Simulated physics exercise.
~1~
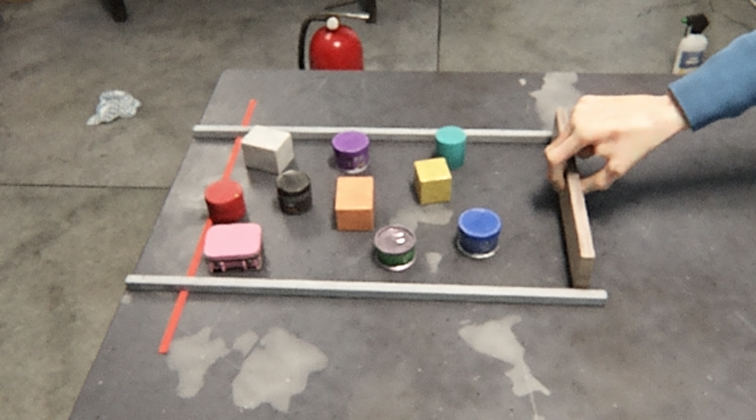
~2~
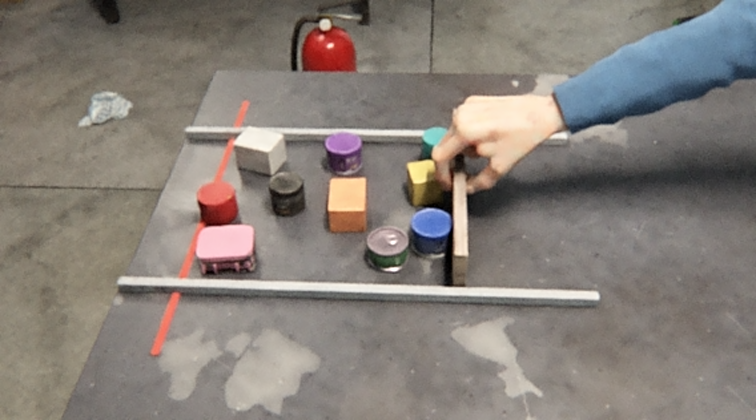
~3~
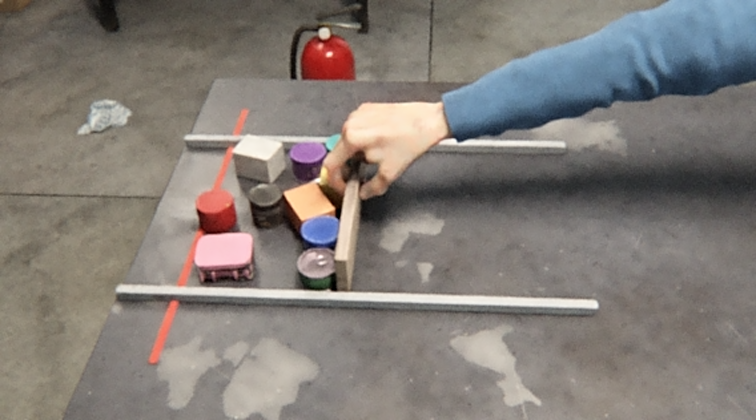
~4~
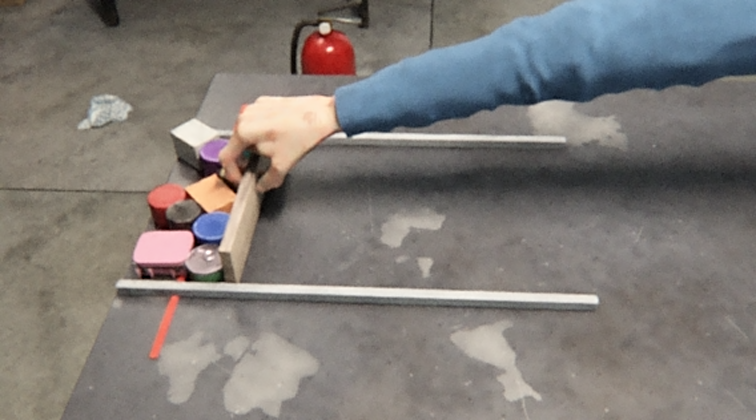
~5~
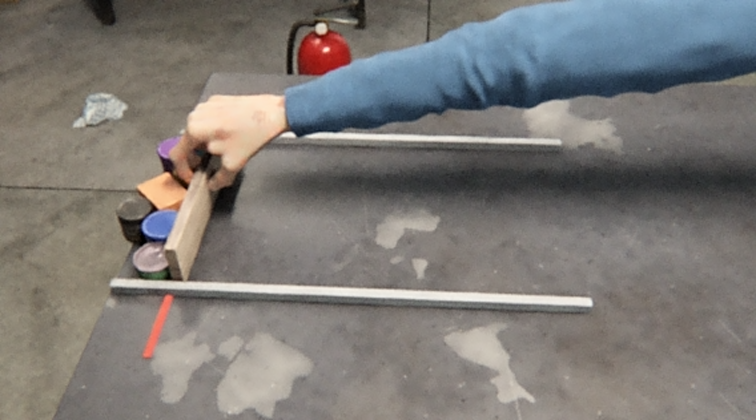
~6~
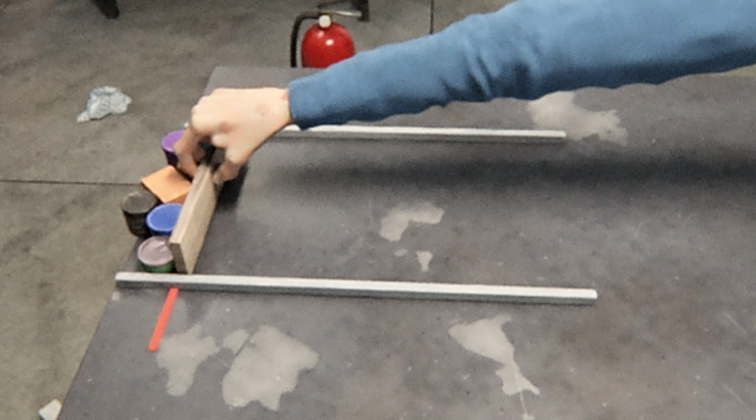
A hand slides a board left, pushing clustered objects until several drop off the table's edge.
